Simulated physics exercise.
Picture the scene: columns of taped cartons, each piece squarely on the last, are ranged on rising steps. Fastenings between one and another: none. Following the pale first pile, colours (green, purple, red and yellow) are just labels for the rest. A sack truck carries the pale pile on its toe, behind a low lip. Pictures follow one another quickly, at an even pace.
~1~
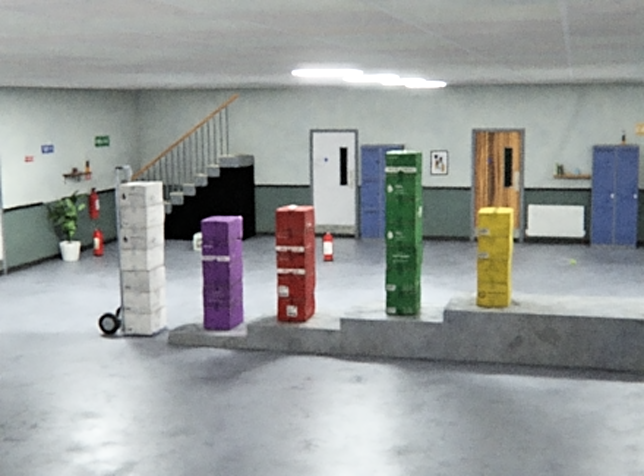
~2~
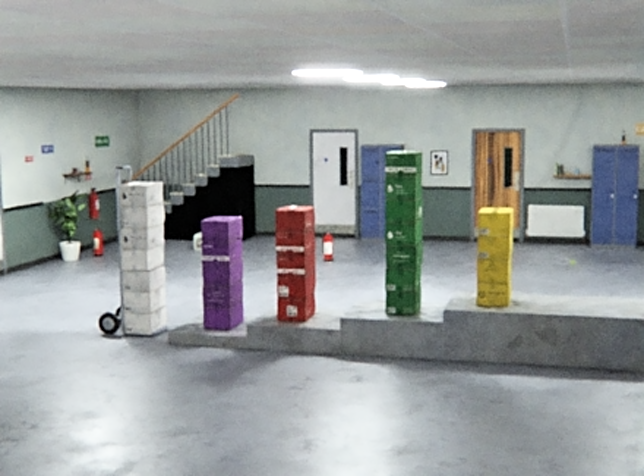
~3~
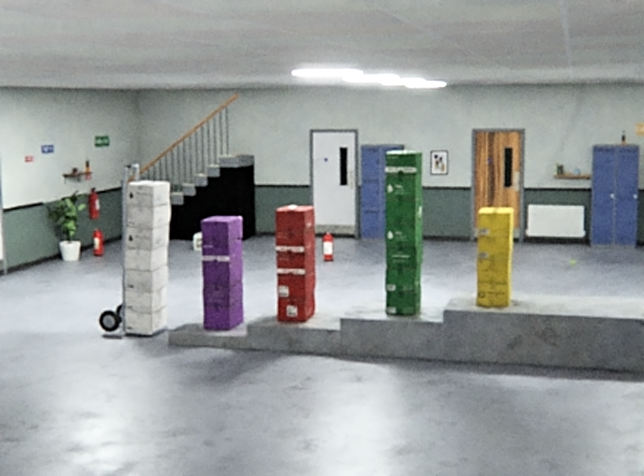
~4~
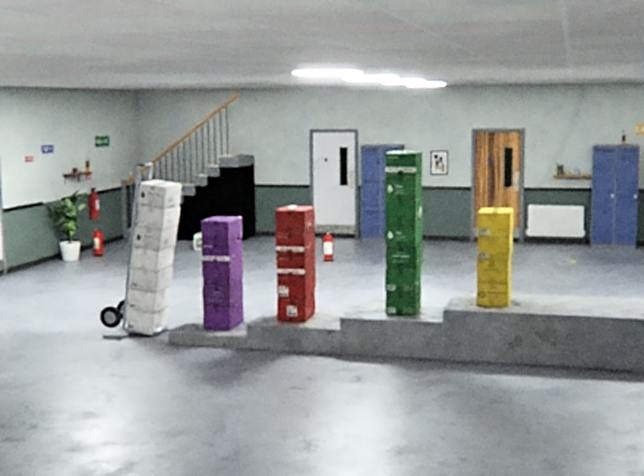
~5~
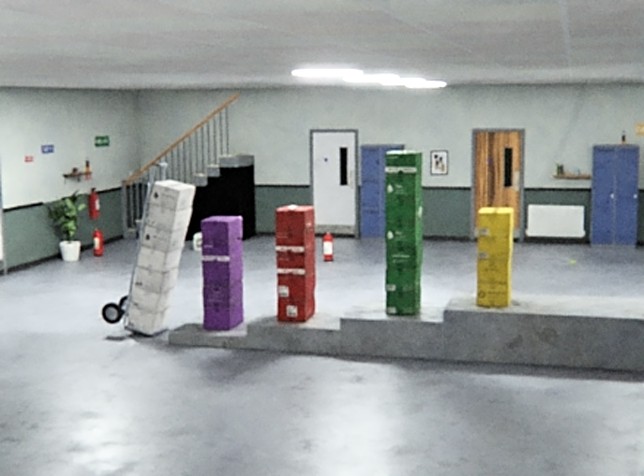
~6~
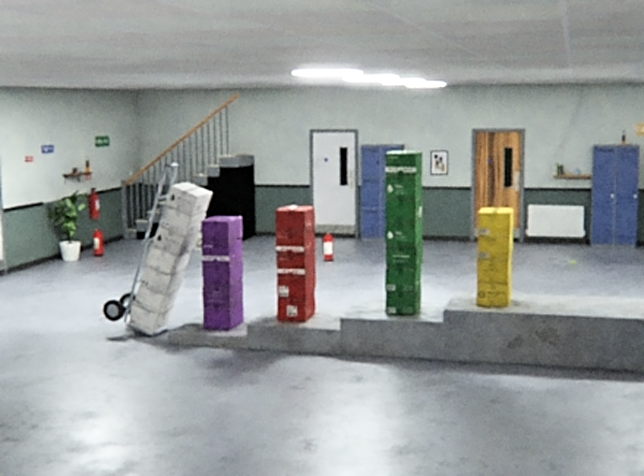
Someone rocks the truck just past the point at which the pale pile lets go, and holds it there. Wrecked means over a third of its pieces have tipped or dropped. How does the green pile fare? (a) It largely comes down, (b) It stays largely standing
It stays largely standing.
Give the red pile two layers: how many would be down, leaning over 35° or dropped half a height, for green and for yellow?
Colour by colour, the down counts are green 0 and yellow 0.
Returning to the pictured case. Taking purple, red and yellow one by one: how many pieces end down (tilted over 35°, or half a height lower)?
Purple 5, red 4, yellow 0.
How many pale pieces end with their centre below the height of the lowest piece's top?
Altogether it is 1.
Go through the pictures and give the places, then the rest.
In the first picture (pixels give the middle of a visible side), truck frame (118, 202) level; top green carton (401, 165); top purple carton (215, 232); none of the others has stirred.
The second picture shows truck frame (118, 202) level; top green carton (401, 165).
The third picture shows truck frame (125, 200) rocked barely, top of the pale pile leaning barely; top green carton (401, 165); none of the others has stirred.
The fourth picture shows truck frame (136, 199) rocked a little, top of the pale pile leaning a little; top green carton (401, 165); none of the others has stirred.
The fifth picture shows truck frame (148, 198) rocked a little, top of the pale pile leaning a little; top green carton (401, 165); none of the others has stirred.
The sixth picture shows truck frame (157, 198) rocked clearly, top of the pale pile leaning clearly; top green carton (401, 165); top yellow carton (494, 224); none of the others has stirred.
Shortly afterwards, 7 of the pale pile down; none of the 7 green cartons down (0 of 21 in all colours); top green carton unmoved; top purple carton tilted a little.
Next, 7 of the pale pile down; none of the 7 green cartons down (5 of 21 in all colours); top green carton unmoved; top purple carton tilted well over, about its own height lower.
In the end, 7 of the pale pile down; none of the 7 green cartons down (9 of 21 in all colours); top green carton a little from its place; top purple carton tilted steeply, some two heights lower. From the last view, middles, top green carton near (408, 163), top purple carton near (336, 266).
